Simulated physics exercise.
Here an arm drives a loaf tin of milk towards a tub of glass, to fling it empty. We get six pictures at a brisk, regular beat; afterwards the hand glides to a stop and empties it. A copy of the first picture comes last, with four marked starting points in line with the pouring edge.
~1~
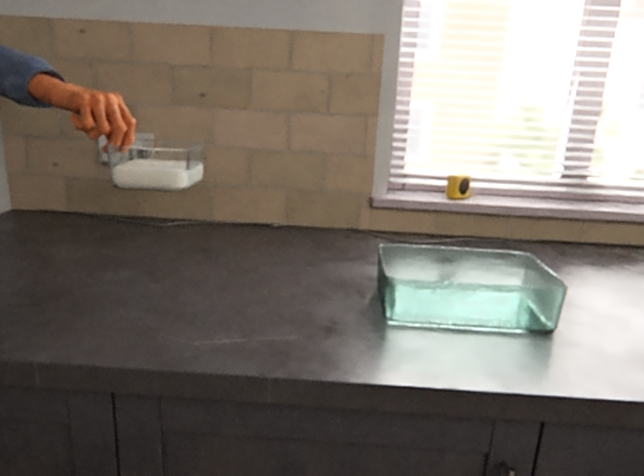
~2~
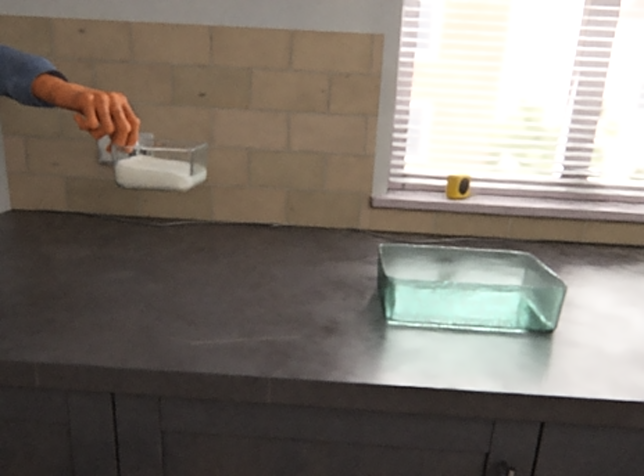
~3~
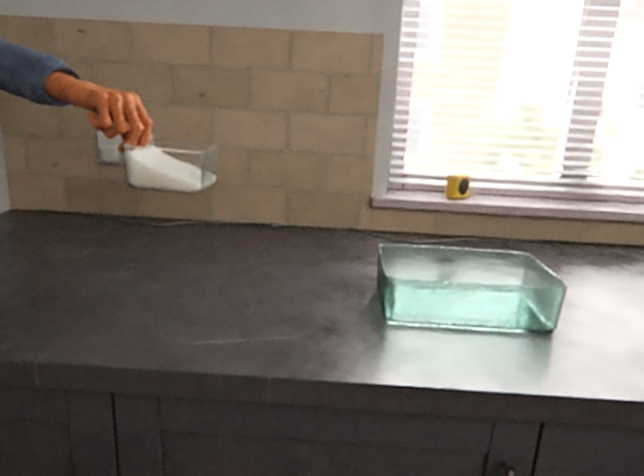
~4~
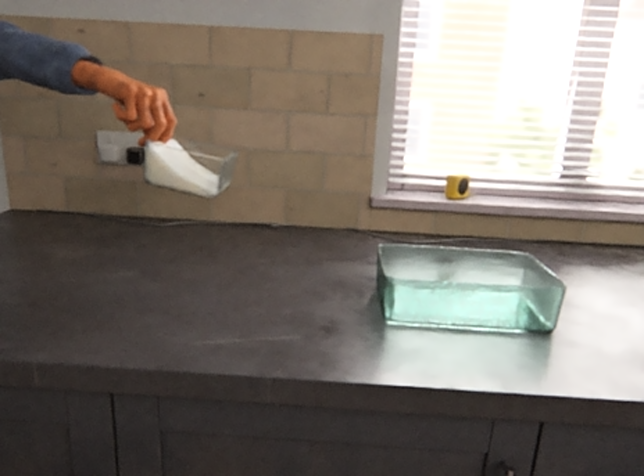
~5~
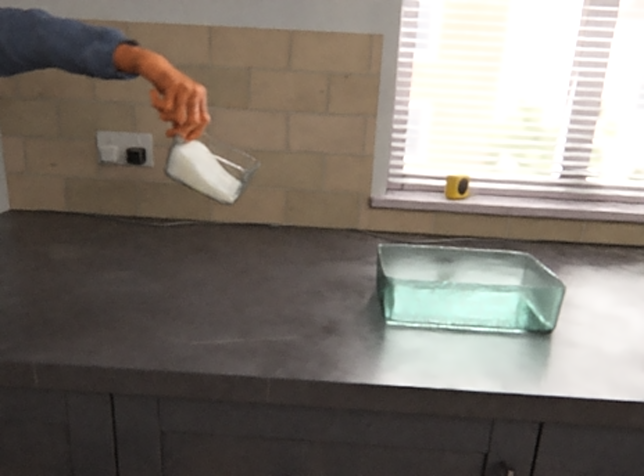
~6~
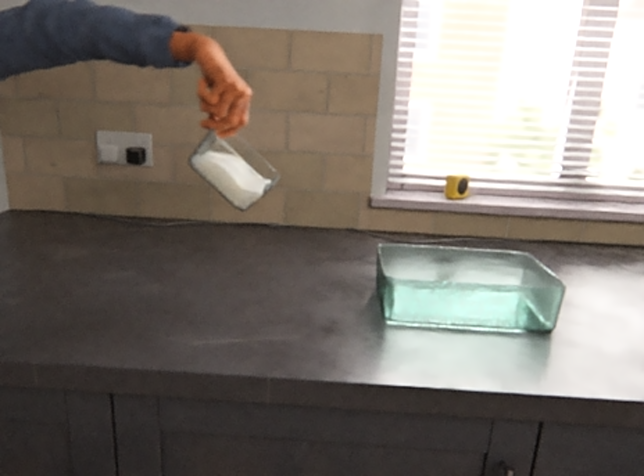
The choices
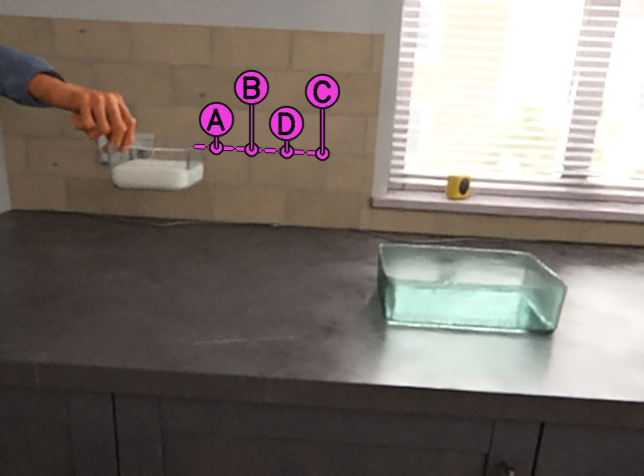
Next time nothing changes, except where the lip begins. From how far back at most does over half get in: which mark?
Dot A.
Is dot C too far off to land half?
No, that is safe.
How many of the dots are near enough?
All four.
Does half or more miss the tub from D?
No.
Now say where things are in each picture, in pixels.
In the first picture, upright, lip at (195, 146); tub from (383, 321) to (555, 332); nothing has left yet.
In the second picture, upright, lip at (199, 146); nothing has left yet.
In the third picture, upright, lip at (211, 148); nothing has left yet.
In the fourth picture, tipped about 10°, lip at (231, 155); nothing has left yet.
In the fifth picture, tipped about 24°, lip at (254, 166); nothing has left yet.
In the sixth picture, tipped about 42°, lip at (276, 180); nothing has left yet.
On the marked copy, A at (216, 147); B at (251, 149); C at (322, 153); D at (286, 151).
For dot A, about 68 % lands in the tub, 22 % falls short and 10 % goes beside or beyond.
For dot B, about 78 % lands in the tub, 12 % falls short and 10 % goes beside or beyond.
For dot C, about 88 % lands in the tub, 3 % falls short and 10 % goes beside or beyond.
For dot D, about 87 % lands in the tub, 3 % falls short and 10 % goes beside or beyond.
